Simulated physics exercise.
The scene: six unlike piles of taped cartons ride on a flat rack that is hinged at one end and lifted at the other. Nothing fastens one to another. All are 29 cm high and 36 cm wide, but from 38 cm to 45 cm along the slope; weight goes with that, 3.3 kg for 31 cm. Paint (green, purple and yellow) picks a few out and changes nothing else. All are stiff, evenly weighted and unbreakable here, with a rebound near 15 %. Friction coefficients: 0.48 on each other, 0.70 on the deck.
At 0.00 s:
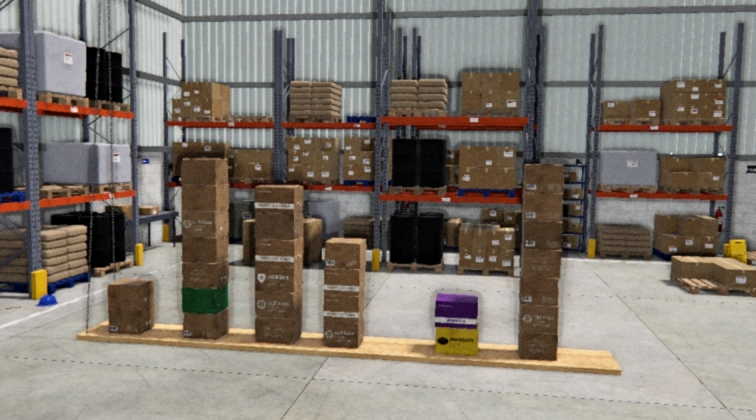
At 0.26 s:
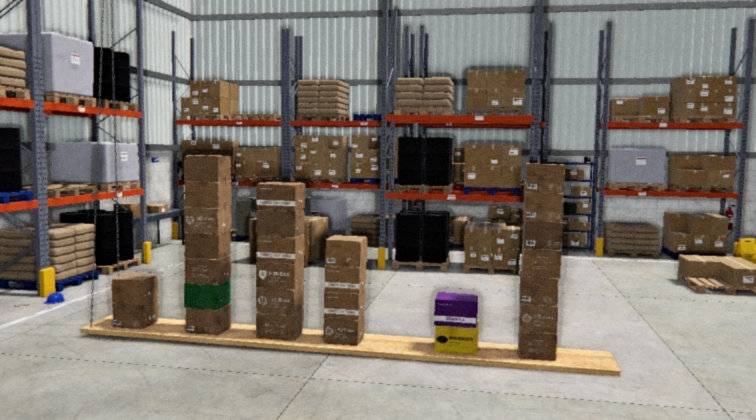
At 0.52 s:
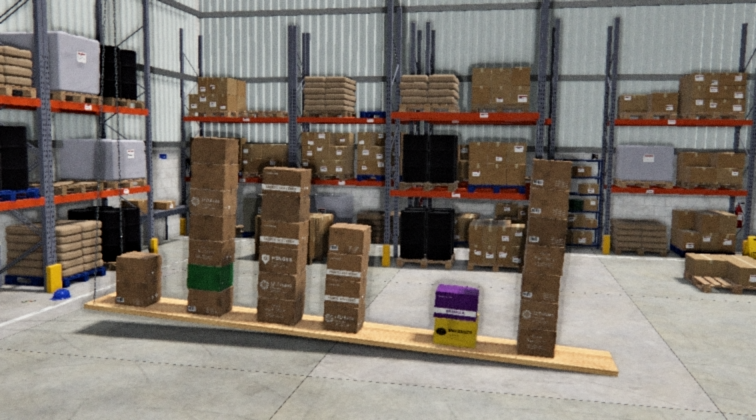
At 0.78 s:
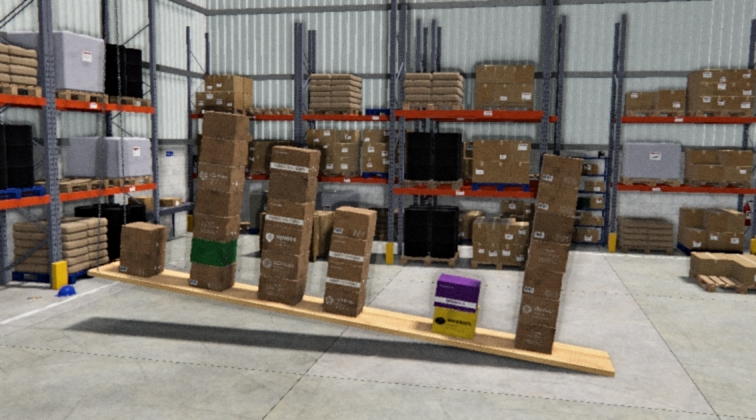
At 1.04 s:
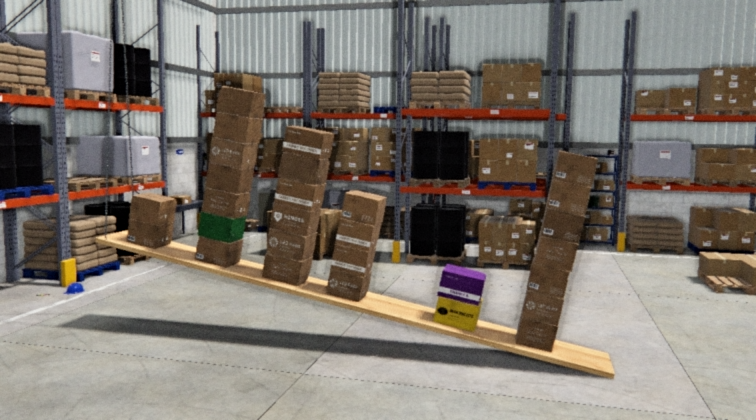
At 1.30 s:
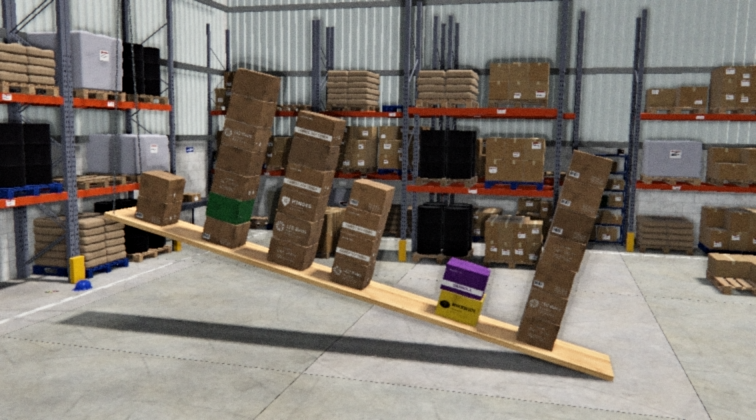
A long wooden platform holding six separate stacks of boxes rose steadily at its left end in a warehouse, and the stacks leaned to the right along with it, the taller ones bending slightly.
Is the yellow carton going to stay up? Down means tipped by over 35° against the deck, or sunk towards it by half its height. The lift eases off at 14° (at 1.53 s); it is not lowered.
In the end the yellow carton stays up.
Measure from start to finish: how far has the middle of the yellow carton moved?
Some 40 cm.
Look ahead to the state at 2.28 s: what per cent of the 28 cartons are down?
By then 55 per cent.
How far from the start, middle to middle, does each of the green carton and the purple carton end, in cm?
Moved: Green 110, purple 80.
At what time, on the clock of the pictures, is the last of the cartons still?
Near 6.0 s.
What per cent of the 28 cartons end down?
About 90 per cent.
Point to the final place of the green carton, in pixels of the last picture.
Around (270, 223).
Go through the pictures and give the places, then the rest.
In the first picture (pixels give the middle of a visible side; the camera moves round a little; leans and shifts are taken against what carries them), middle of the deck's edge (331, 354) slope 0°; yellow carton (457, 342); purple carton (456, 315); green carton (199, 301); none has stirred.
Middle of the deck's edge (330, 351) slope 0°; yellow carton (456, 341), in the second picture.
Middle of the deck's edge (329, 337) slope 3°; yellow carton (455, 333), in the third picture.
Middle of the deck's edge (328, 319) slope 6°; yellow carton (454, 323), in the fourth picture.
Middle of the deck's edge (331, 302) slope 10°; yellow carton (456, 315), in the fifth picture.
Middle of the deck's edge (334, 289) slope 13°; yellow carton (458, 308); green carton (223, 209); purple carton (464, 282); movement in 3 of them, in the sixth picture.
After 1.80 s, slope 14°; none of the 28 cartons down, 20 disturbed; yellow carton unmoved; green carton 14° from how it stood.
After 2.28 s, slope 14°; 15 of the 28 cartons down; yellow carton unmoved; green carton 45° from how it stood.
After 3.22 s, slope 14°; 25 of the 28 cartons down; yellow carton 47 mm from its place; green carton 41° from how it stood, 12 cm lower.
In the end (6.0 s), slope 14°; 25 of the 28 cartons down; yellow carton 6 cm from its place; green carton 40° from how it stood, 12 cm lower; purple carton 29 cm lower. From the last view, middles, yellow carton near (467, 303), green carton near (270, 223).
